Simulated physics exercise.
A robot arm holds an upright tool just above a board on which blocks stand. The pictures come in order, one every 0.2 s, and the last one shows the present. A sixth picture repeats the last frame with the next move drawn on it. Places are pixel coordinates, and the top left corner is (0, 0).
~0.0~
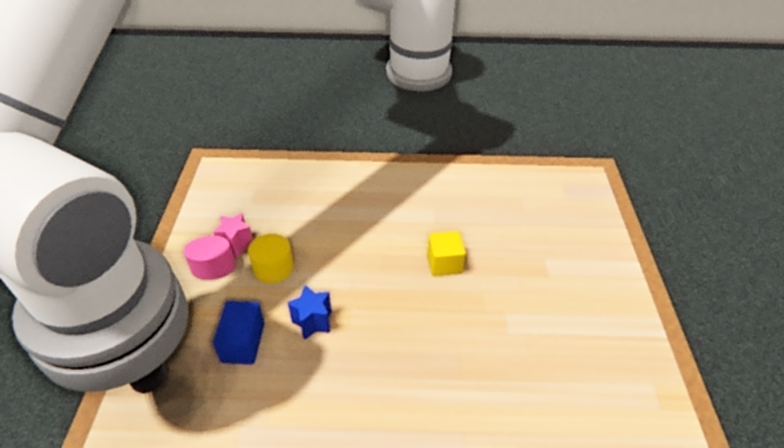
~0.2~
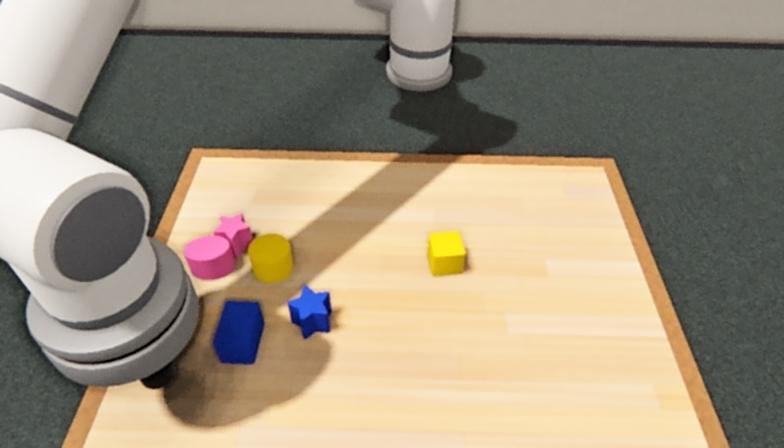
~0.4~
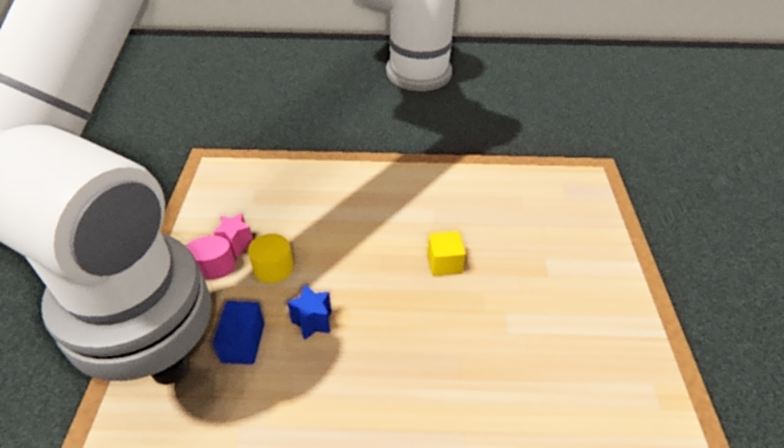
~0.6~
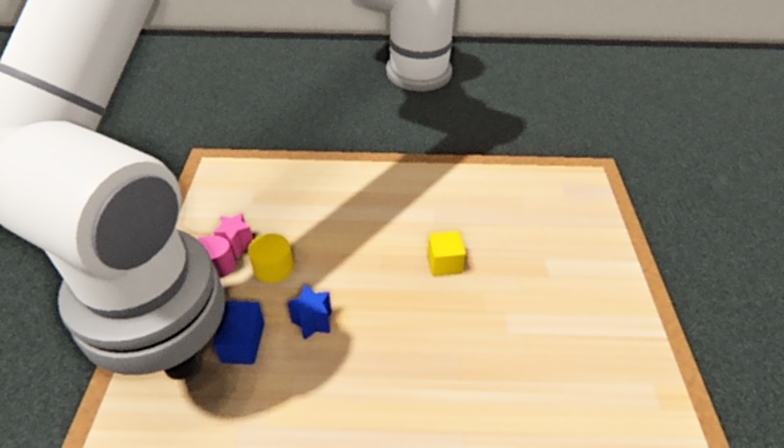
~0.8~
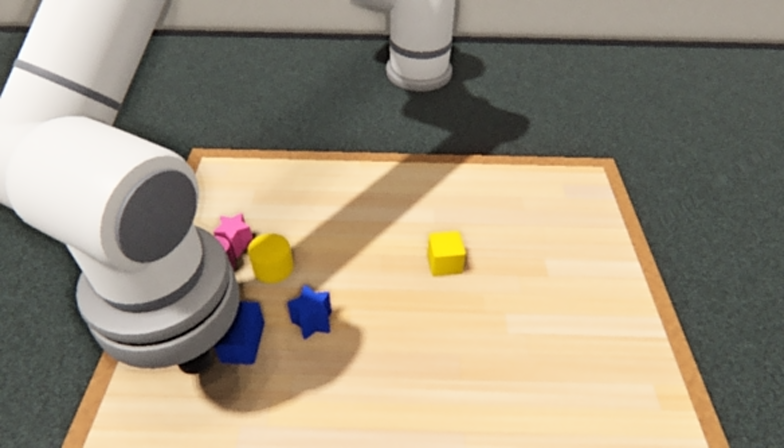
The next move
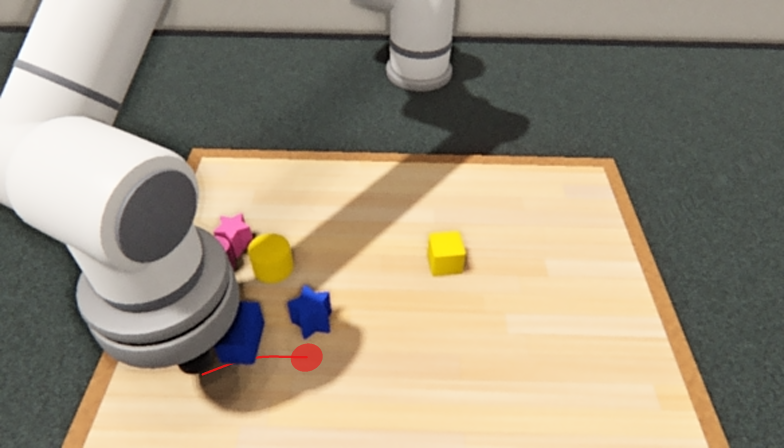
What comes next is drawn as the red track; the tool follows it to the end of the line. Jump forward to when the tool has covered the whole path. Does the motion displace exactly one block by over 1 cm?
Yes, that is what happens.
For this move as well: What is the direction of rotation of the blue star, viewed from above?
It swings round clockwise.
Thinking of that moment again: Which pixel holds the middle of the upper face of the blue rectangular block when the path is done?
So, by the moment the path ends, you'll find the top centre of the blue rectangular block at (269, 303).
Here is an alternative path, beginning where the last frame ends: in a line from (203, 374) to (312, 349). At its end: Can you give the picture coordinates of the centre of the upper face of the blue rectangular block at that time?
I'd guess (271, 304).
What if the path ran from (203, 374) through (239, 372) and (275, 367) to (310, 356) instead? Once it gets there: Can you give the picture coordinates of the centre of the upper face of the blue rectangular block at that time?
Its top middle is near (265, 311).
Path on the board, from (203, 374) via (238, 362) and (272, 357), ending at (307, 357).
What follows on the original path. One third of the way, tool (233, 348); blue rectangular block (256, 307), turned 25° anticlockwise.
Two thirds of the way, tool (269, 343); blue rectangular block (268, 303), turned 65° anticlockwise; blue star (313, 298), turned 20° clockwise.
At the end, tool (304, 343); blue rectangular block (269, 303), turned 70° anticlockwise; blue star (314, 297), turned 25° clockwise.
